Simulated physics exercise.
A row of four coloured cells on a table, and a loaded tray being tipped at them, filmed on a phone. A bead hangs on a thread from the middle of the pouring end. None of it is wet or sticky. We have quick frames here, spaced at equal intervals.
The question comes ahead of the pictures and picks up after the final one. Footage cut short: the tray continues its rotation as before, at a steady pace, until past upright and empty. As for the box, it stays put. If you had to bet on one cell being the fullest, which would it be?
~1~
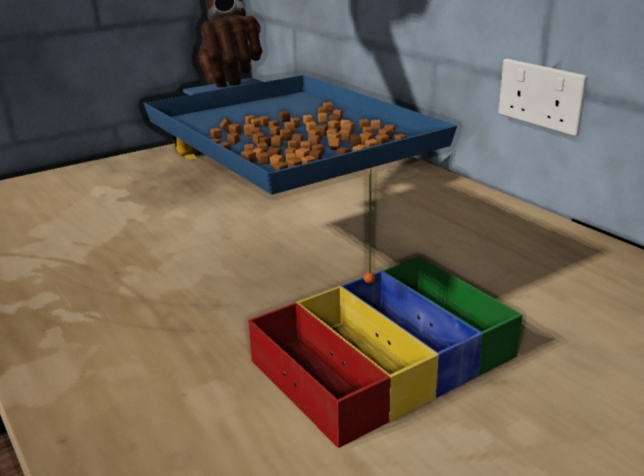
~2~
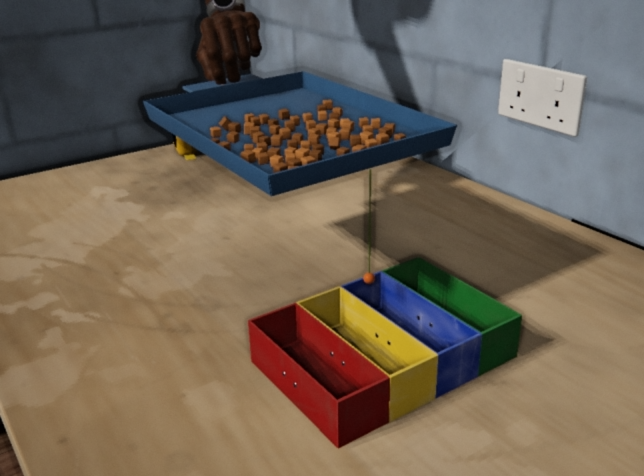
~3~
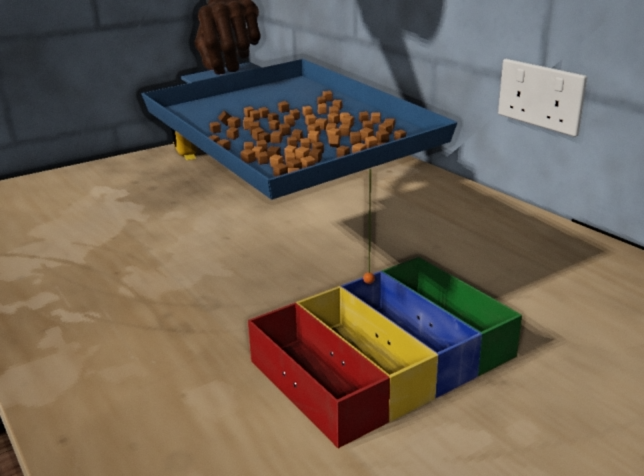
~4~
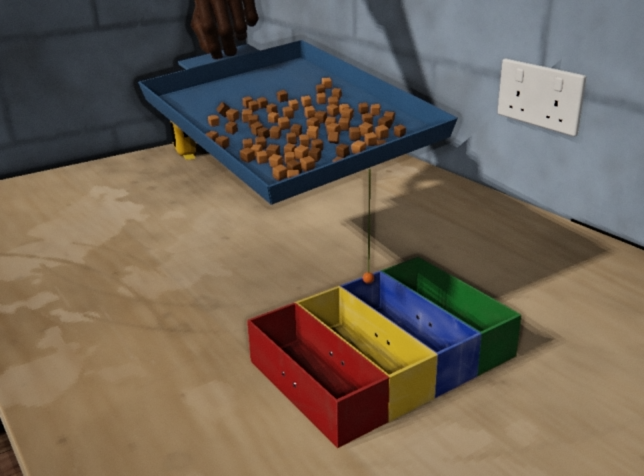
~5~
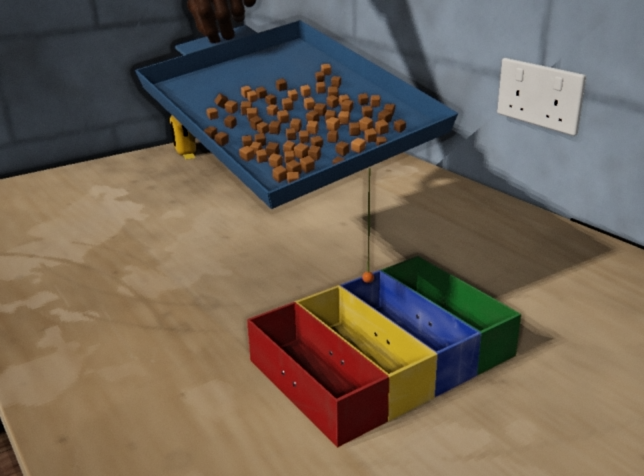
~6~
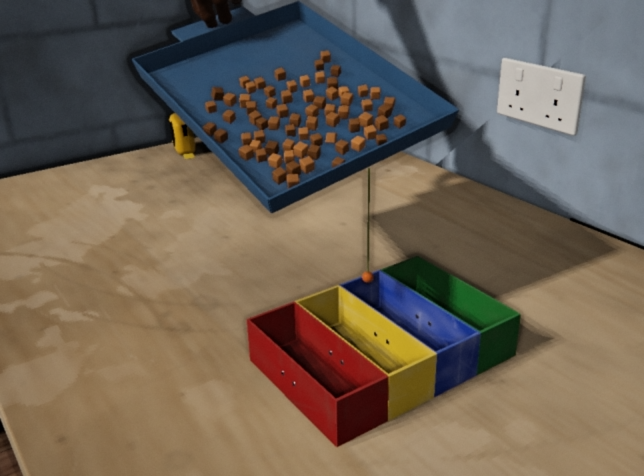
I would bet on the red cell.
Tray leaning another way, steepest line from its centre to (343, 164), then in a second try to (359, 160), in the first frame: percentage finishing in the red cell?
The share is 30 per cent in the first and 10 per cent in the second.
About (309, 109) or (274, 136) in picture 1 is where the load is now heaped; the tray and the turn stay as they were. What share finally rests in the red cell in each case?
Some 50 and then some 40 per cent.
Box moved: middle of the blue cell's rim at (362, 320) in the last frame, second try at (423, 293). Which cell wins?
Try one: The yellow one; try two: The red cell.
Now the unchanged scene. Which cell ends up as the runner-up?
Runner-up - the cell in yellow.
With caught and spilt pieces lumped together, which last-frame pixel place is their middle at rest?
Roughly at pixel (295, 361).
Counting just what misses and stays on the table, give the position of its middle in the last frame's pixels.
About (218, 353).
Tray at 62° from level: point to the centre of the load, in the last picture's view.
The load is centred about (294, 166).
Just after the last frame, tray tipped steeply; every one on the tray.
A moment on, tray tipped right over; the larger part on the tray; about a tenth in the red cell; just a few in the yellow cell; about a tenth falling or outside the box.
Further on, tray tipped past a quarter turn; roughly half in the red cell; roughly a quarter in the yellow cell; roughly a third falling or outside the box.
When it is over, tray tipped past a quarter turn; roughly half in the red cell; roughly a quarter in the yellow cell; not one in the blue cell; not one in the green cell; roughly a third outside the box.
